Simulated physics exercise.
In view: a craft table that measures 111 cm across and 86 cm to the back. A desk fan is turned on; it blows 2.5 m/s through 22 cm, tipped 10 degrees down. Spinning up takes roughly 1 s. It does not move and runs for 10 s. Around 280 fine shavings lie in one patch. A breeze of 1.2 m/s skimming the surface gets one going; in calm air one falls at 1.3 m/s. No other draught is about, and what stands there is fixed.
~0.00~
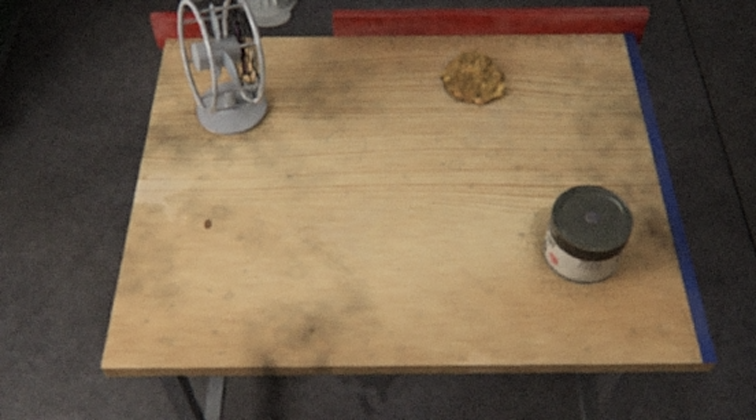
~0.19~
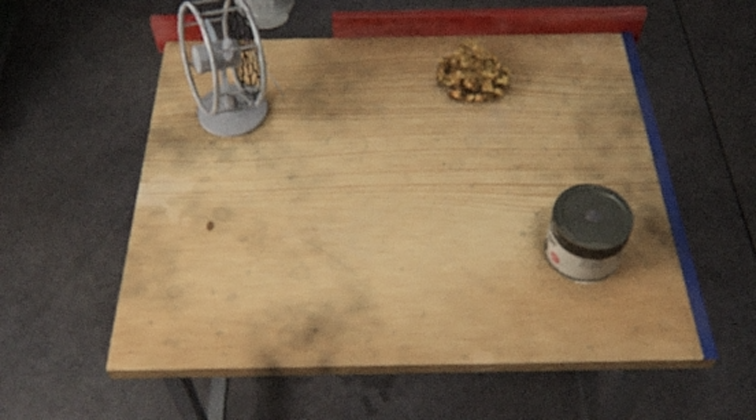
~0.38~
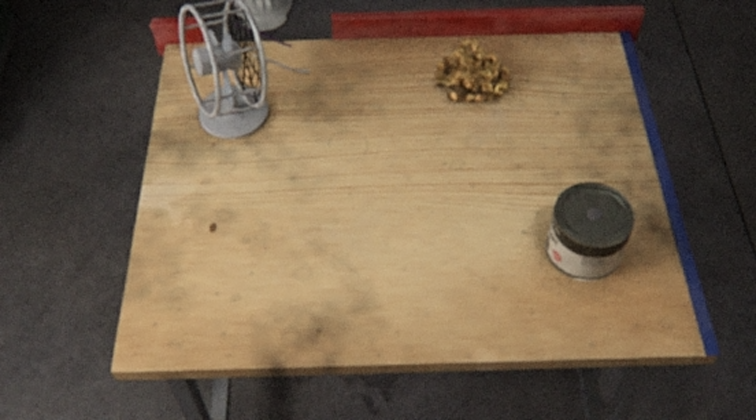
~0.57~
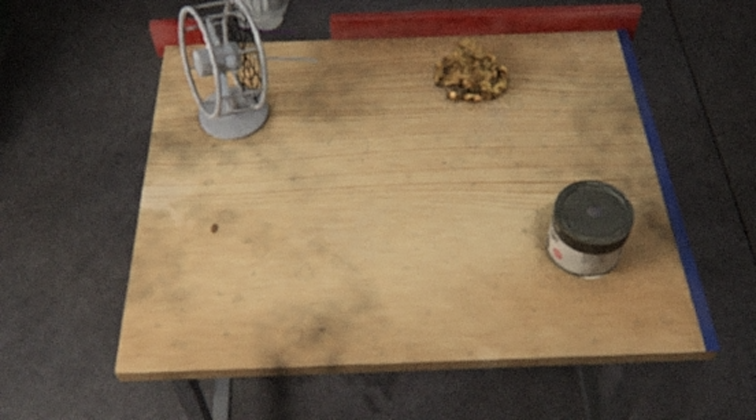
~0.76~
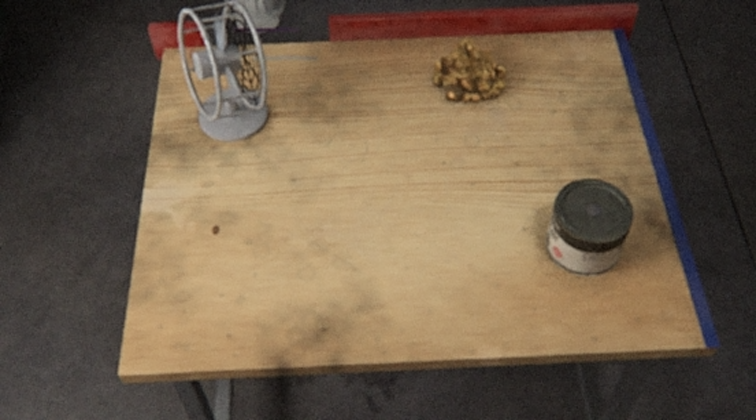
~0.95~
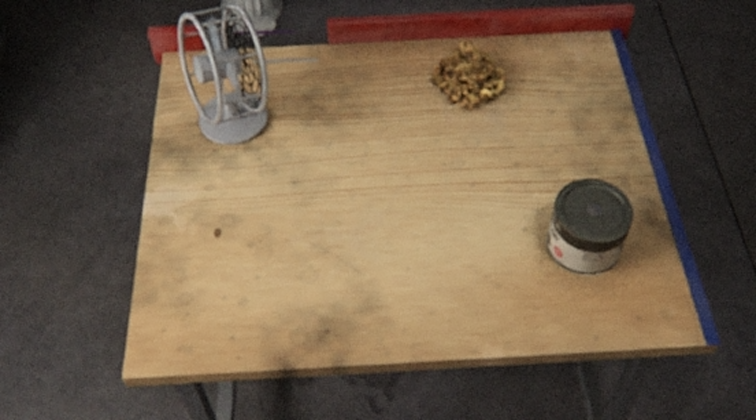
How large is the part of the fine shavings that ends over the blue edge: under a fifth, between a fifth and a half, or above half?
The share over the blue edge is above half.
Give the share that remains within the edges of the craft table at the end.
Near 2 %.
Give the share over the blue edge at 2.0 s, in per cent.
Near 100 %.
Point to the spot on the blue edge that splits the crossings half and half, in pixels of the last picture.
Near (635, 77).
After 2.0 s, 95 % are over the blue edge; 88 % have settled or left.
After 3.2 s, 97 % are over the blue edge; 98 % have settled or left.
After 5.5 s, 97 % are over the blue edge; 98 % have settled or left.
After 10.0 s, at the end, 98 % are over the blue edge.
